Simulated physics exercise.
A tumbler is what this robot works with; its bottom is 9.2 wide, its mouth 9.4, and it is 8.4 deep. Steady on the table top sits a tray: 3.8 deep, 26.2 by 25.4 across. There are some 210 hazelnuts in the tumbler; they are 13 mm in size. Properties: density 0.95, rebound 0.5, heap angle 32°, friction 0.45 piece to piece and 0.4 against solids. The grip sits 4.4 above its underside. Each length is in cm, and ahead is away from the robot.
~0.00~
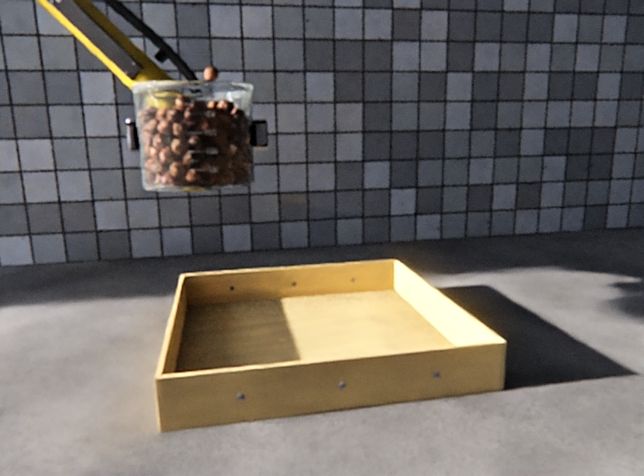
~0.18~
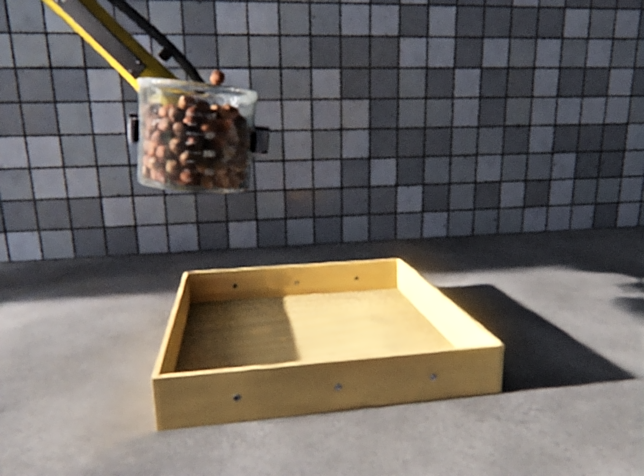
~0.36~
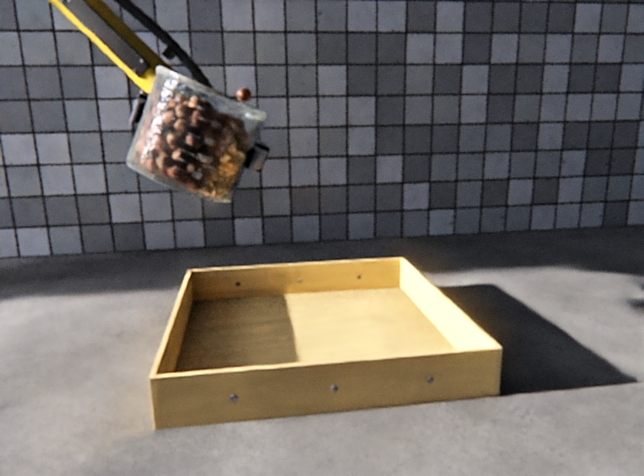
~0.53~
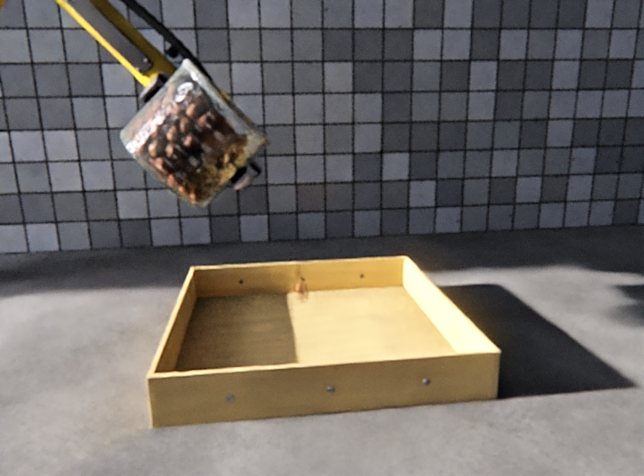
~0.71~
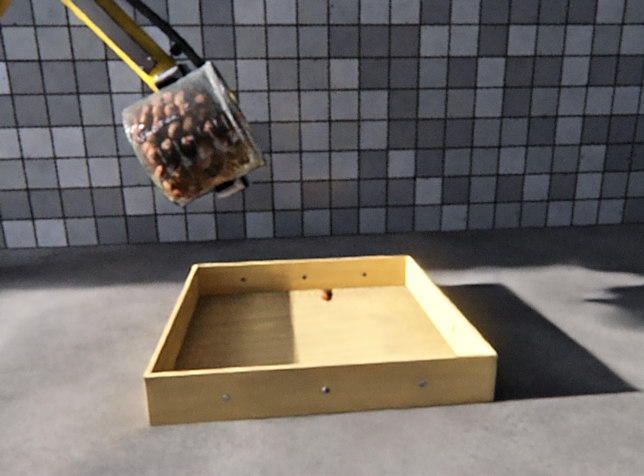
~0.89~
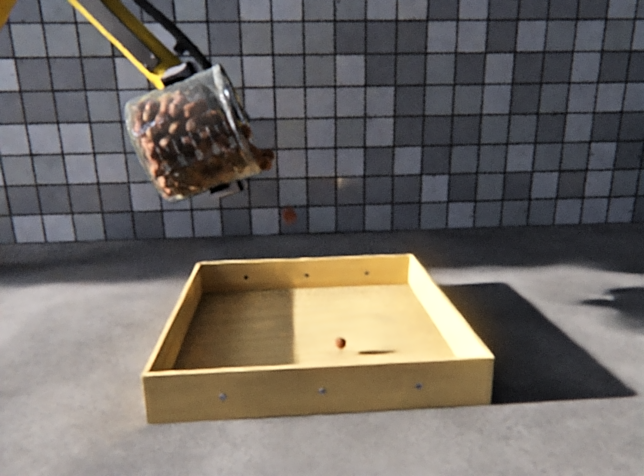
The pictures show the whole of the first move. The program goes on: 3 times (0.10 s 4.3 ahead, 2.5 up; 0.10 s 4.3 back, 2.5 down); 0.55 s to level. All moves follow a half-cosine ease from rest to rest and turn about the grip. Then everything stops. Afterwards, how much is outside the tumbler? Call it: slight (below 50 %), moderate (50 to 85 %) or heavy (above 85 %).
Heavy.
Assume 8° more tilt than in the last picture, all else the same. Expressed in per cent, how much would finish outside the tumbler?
Roughly 100 percent then.
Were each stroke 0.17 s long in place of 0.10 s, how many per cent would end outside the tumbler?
It would be some 60 %.
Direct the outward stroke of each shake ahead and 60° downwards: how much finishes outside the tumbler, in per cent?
You'd expect near 35 percent of it there.
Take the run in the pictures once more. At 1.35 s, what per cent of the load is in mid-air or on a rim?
About 12 %.
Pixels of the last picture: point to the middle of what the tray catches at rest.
Estimated centre at around (393, 326).
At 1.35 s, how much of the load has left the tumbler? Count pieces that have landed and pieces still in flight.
Share gone by then: Close to 90 %.
By 1.35 s, tilted 71° forward, highest piece 20 above the table; 156 in the tray, 17 in the tumbler, 9 on the table or floor, 25 in flight or on a rim.
By 1.81 s, tilted 26° forward, highest piece 18 above the table; 180 in the tray, 15 on the table or floor, 12 in the tumbler.
By 2.24 s, level, highest piece 20 above the table; 180 in the tray, 15 on the table or floor, 12 in the tumbler.
By 3.29 s, level, highest piece 20 above the table; 180 in the tray, 15 on the table or floor, 12 in the tumbler.
Final count, 180 in the tray, 15 on the table or floor, 12 in the tumbler. That is 94 % outside the tumbler.
